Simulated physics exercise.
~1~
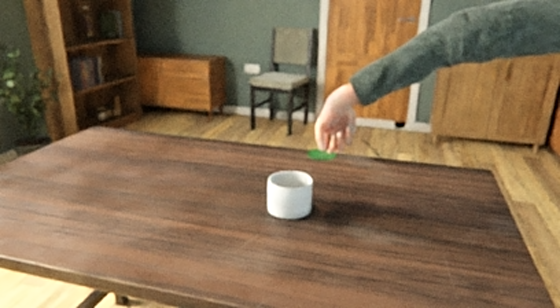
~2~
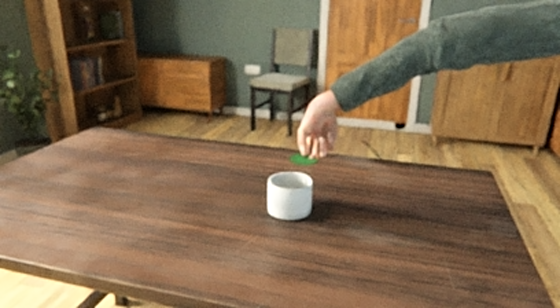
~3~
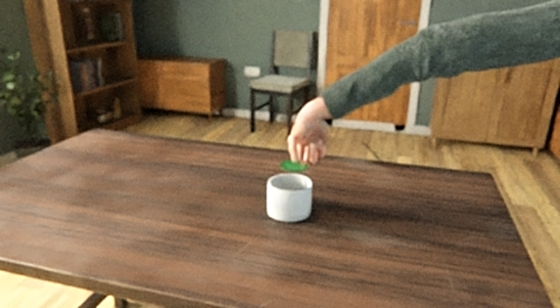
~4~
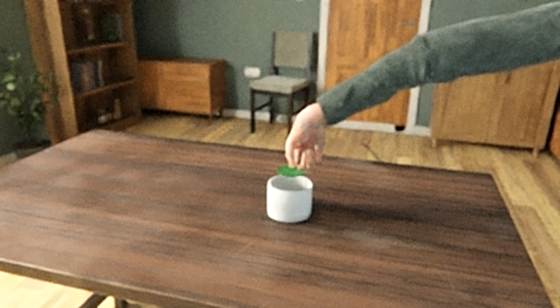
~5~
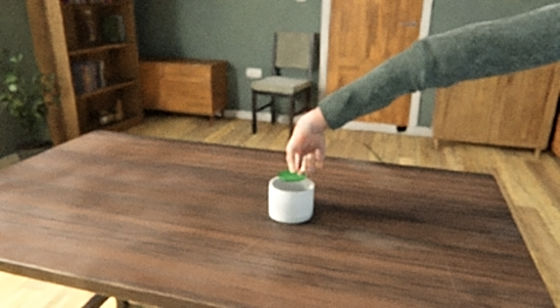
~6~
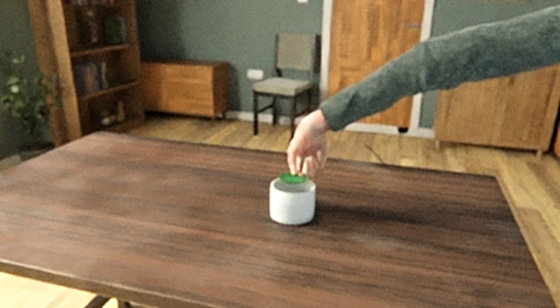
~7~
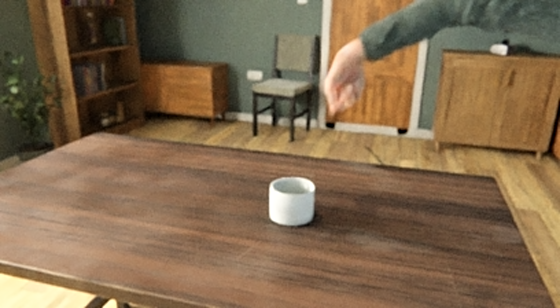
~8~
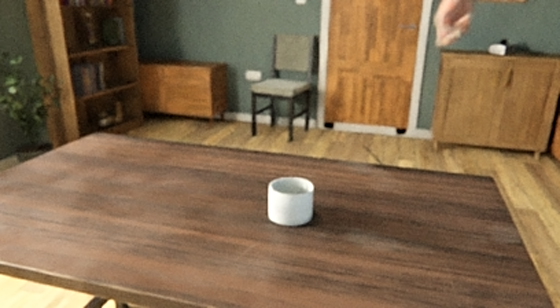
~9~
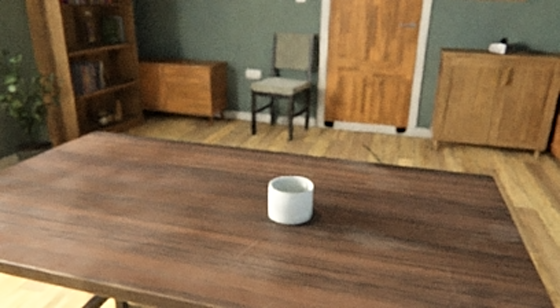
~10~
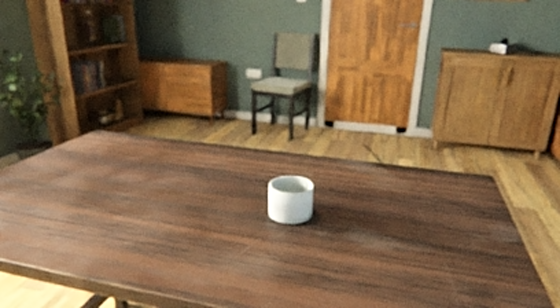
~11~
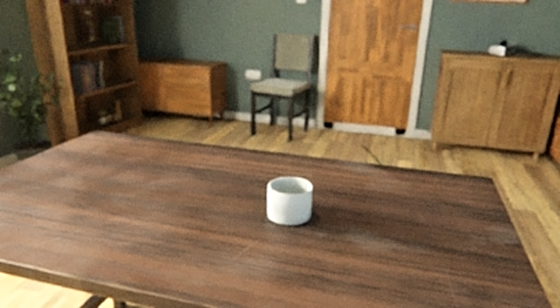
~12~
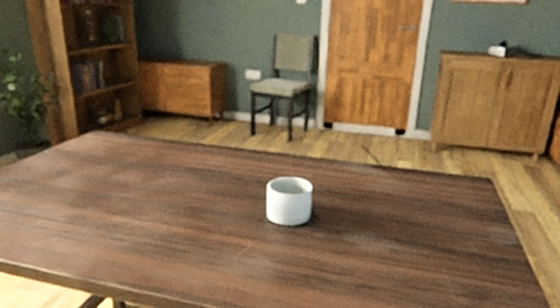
A small white container stands near the middle of a dark wooden table, seen from slightly above by a gently swaying camera in a room with green walls. Behind it are a shelf and plant at the left, a low cabinet, a chair, a wooden door and a cupboard at the right. A hand in a grey-green sleeve reaches in from the right, carrying a small green saucer left and down to the container's opening. The fingers let go, and the saucer drops inside past the rim. The hand withdraws to the upper right, leaving the container still, the saucer hidden from view.
